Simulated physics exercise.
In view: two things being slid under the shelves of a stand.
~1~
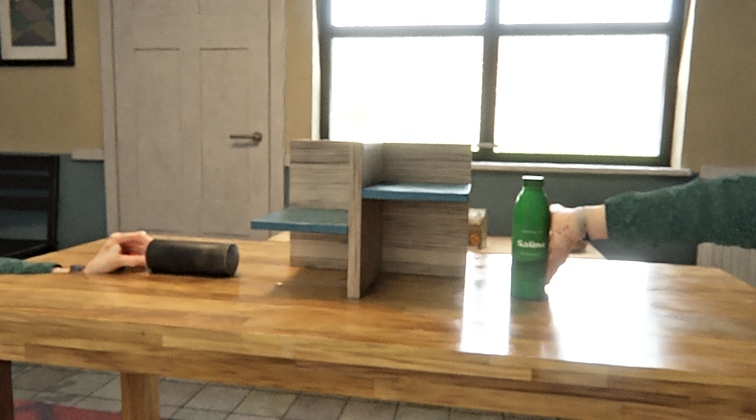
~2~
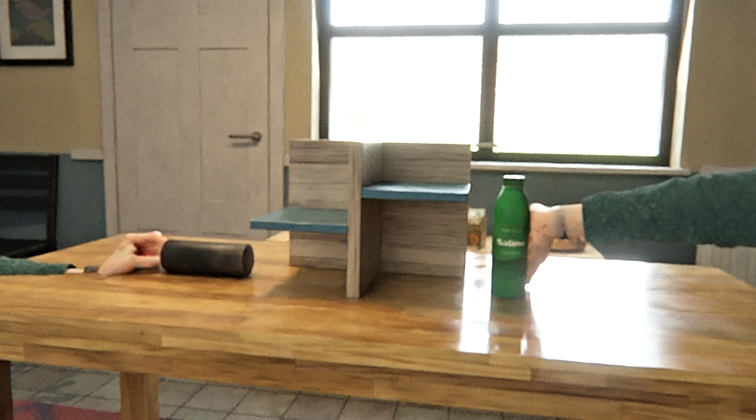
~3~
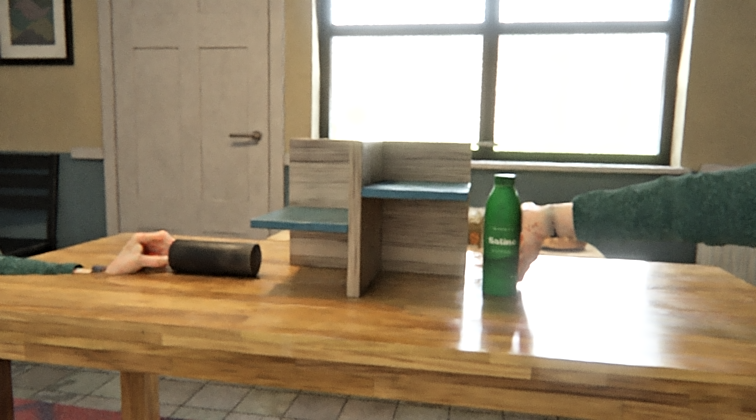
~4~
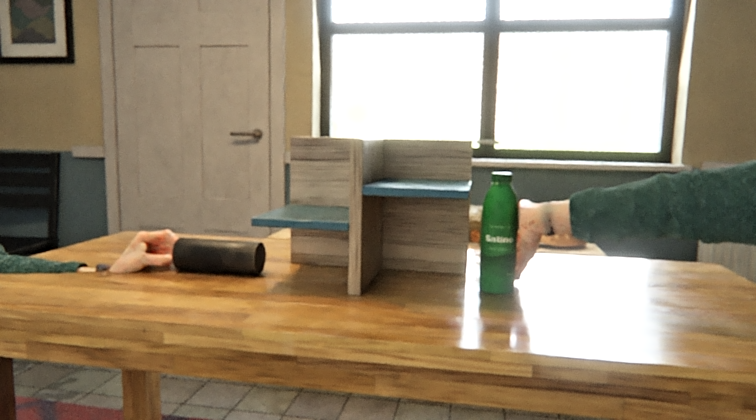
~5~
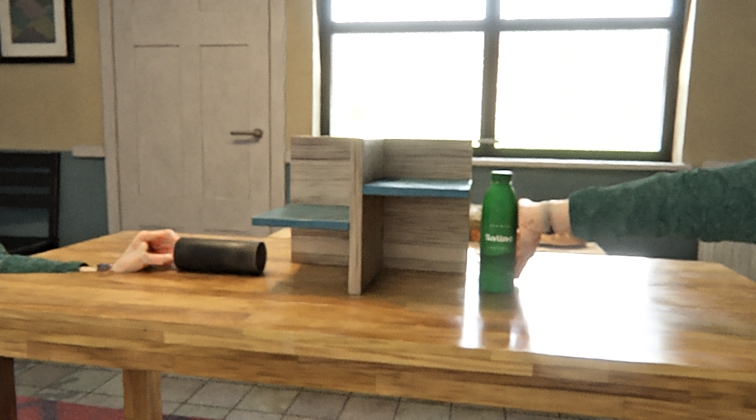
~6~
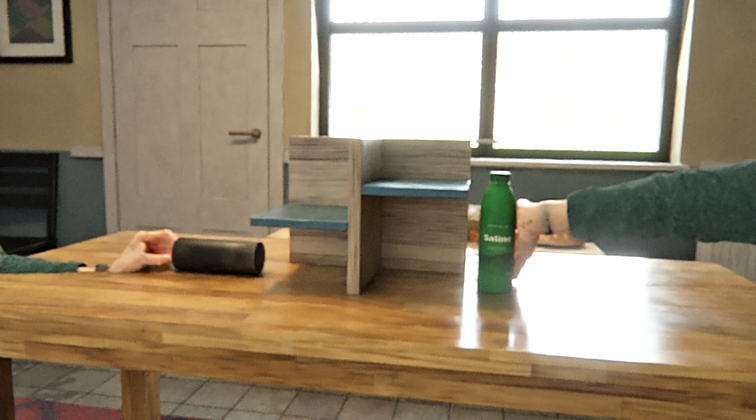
On a wooden table, hands sliding a black candle and a green bottle slightly inward from either side of a shelved stand.
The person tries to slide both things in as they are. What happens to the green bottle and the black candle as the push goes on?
In the end the green bottle is held at the edge, the black candle passes beneath.
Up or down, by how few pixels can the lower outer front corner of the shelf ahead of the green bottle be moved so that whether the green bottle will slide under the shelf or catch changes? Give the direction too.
Move it up some 24 pixels and it switches.
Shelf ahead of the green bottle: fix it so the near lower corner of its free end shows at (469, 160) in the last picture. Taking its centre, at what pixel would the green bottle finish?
It'd wind up at about (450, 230) in the last view.
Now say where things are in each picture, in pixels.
Hands sliding the things forward; green bottle (530, 237); black candle (193, 257); shelf (368, 213), in the first picture.
Hands sliding the things forward; black candle (208, 258); shelf (367, 213), in the second picture.
Hands sliding the things forward; green bottle (502, 234); shelf (367, 212), in the third picture.
Hands sliding the things forward; black candle (220, 256); shelf (368, 210), in the fourth picture.
Hands sliding the things forward; green bottle (499, 231); shelf (368, 209), in the fifth picture.
Hands sliding the things forward; green bottle (497, 232); black candle (219, 256); shelf (367, 210), in the sixth picture.
Then, 0.32 s later than the last frame, green bottle stopped at the opening near (480, 231); black candle sliding up to the opening near (234, 256).
Then, 0.72 s later than the last frame, green bottle stopped at the opening near (480, 231); black candle part of the way in near (273, 259).
When it is over, the green bottle catches on the edge, near (480, 231); the black candle slides in, near (308, 261).
